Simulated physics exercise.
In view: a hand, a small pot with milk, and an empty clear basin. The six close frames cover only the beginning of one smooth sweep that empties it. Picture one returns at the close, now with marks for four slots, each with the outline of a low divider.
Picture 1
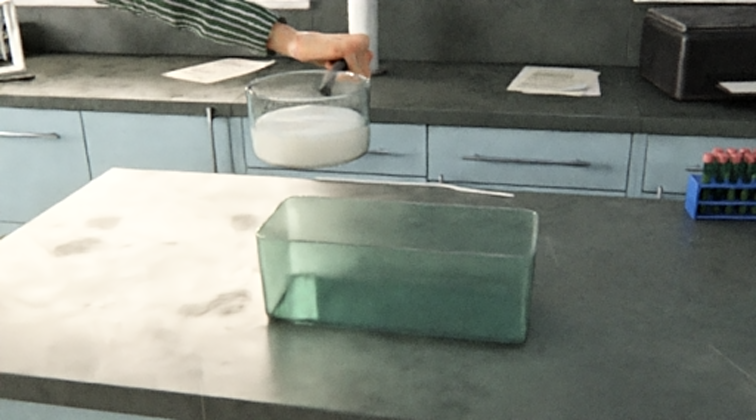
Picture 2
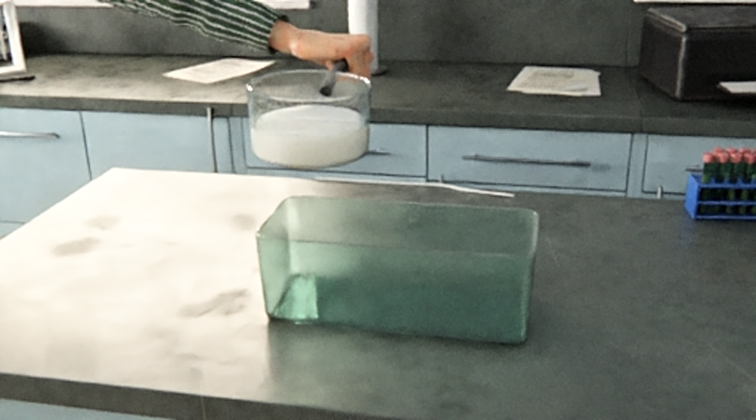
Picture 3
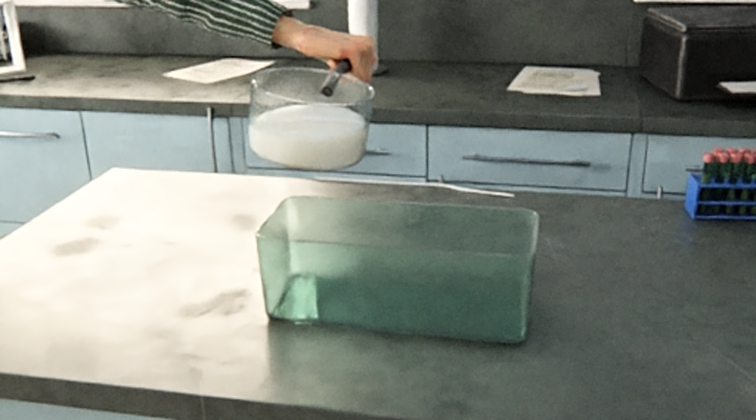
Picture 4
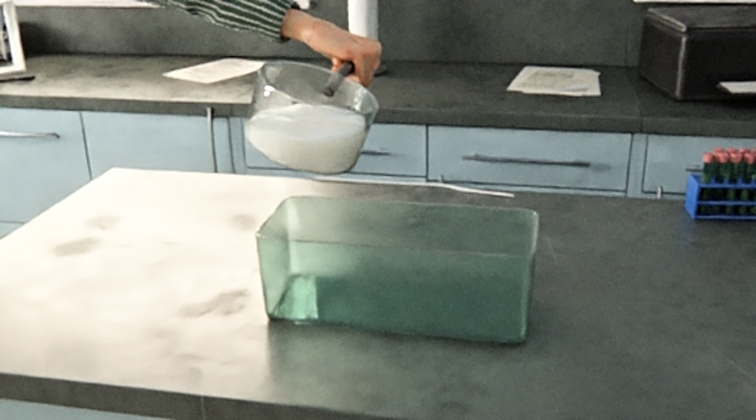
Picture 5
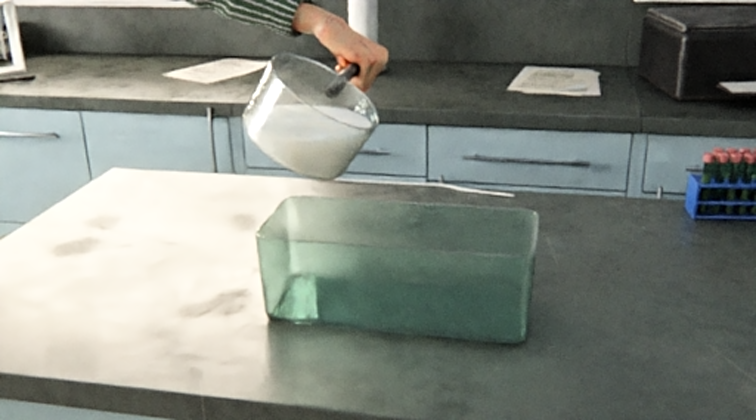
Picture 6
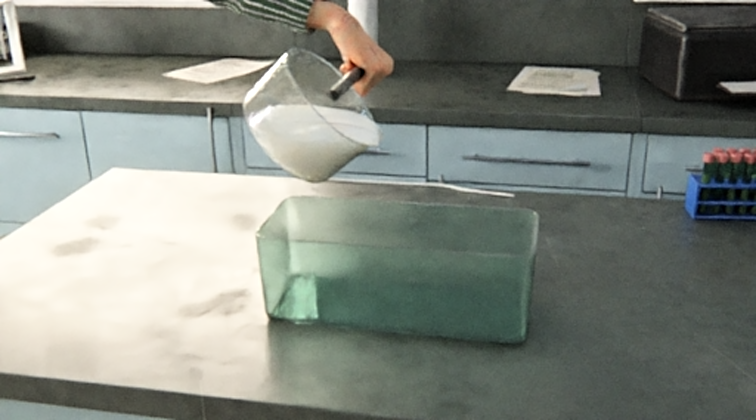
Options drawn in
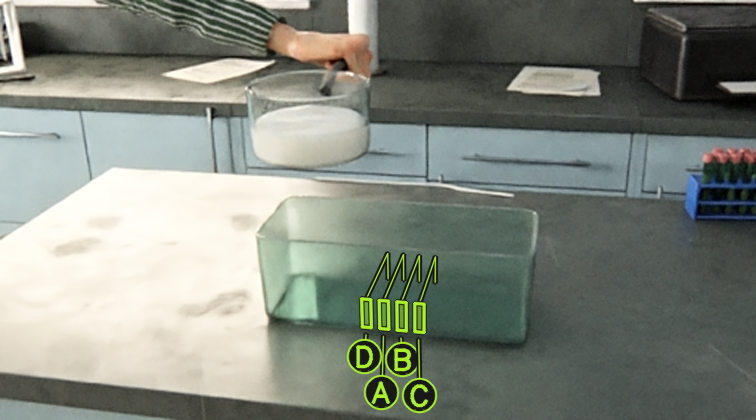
A hand steadily tips a clear pot rightward above a glass basin, bringing milk over its lip.
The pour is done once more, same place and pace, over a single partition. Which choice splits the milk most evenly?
Best: B.
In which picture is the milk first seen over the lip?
Picture 6.
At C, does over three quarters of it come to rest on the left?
Yes, it does.
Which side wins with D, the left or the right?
The right side.
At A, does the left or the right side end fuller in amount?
The right one.
On the marked copy, A at (383, 335); B at (400, 337); C at (418, 339); D at (366, 334).
With A, about 12 % ends left of the wall and 87 % right of it.
With B, about 51 % ends left of the wall and 48 % right of it.
With C, about 85 % ends left of the wall and 13 % right of it.
With D, about 8 % ends left of the wall and 91 % right of it.
